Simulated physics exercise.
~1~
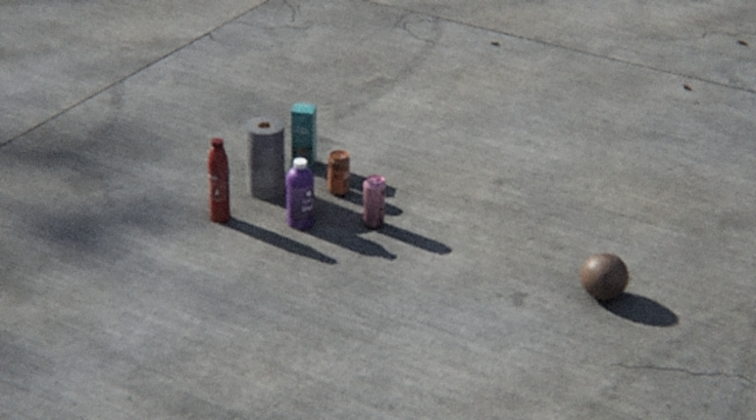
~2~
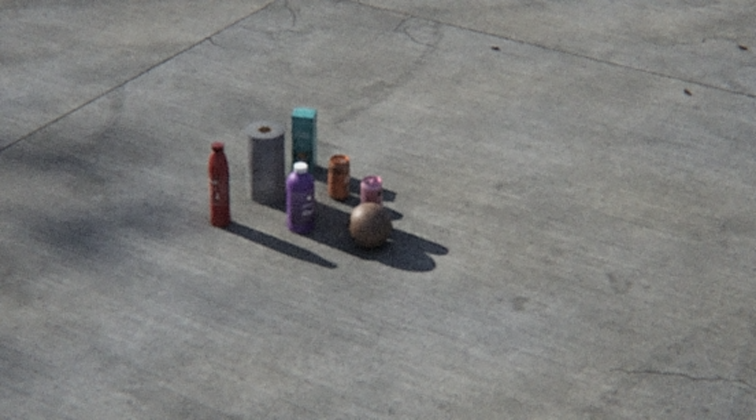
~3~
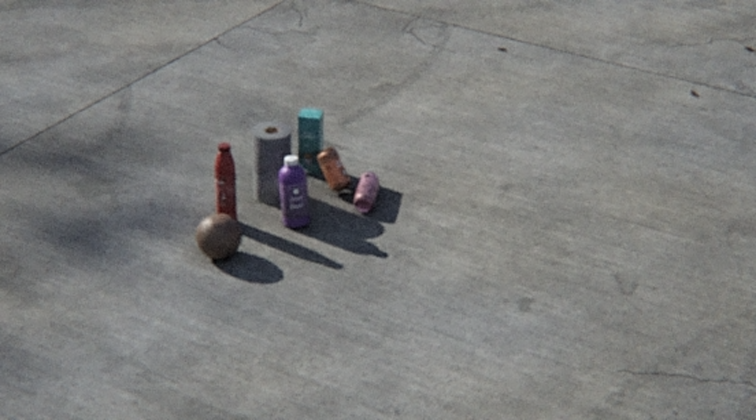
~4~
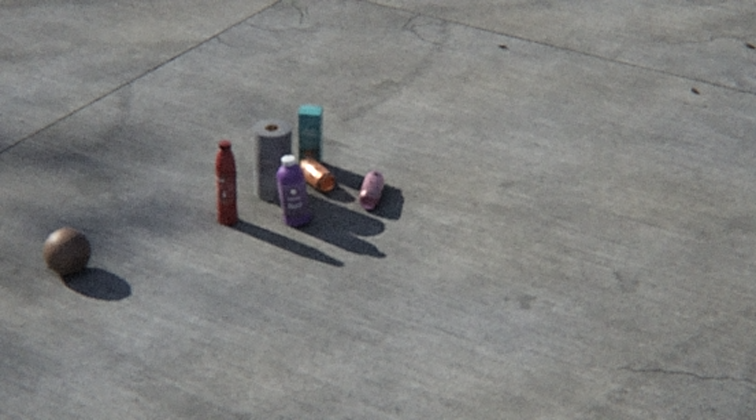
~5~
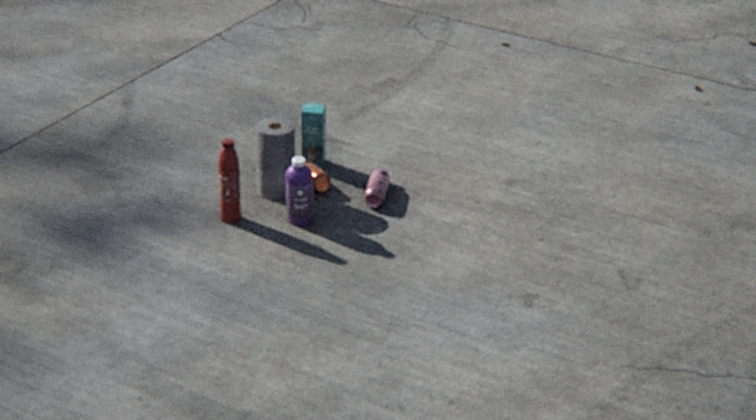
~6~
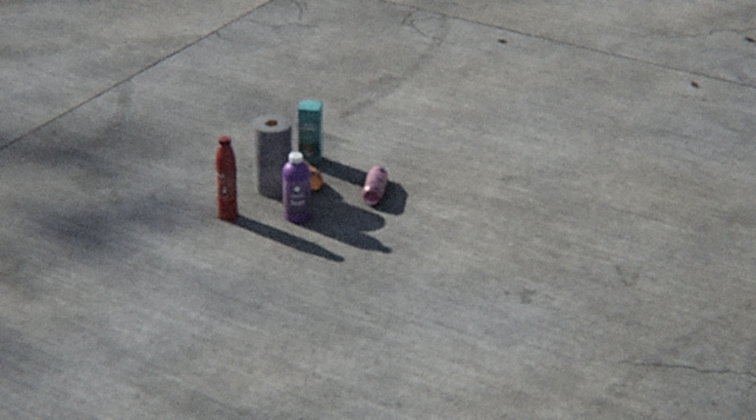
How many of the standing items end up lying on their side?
Two of the items end up lying on their side, the pink can and the orange can.
In the video, a brown ball rolls left across a concrete floor into a group of standing items, knocking over a pink can and an orange can. The ball continues out of view at the left, while the purple bottle, red bottle, grey roll and turquoise carton remain upright.
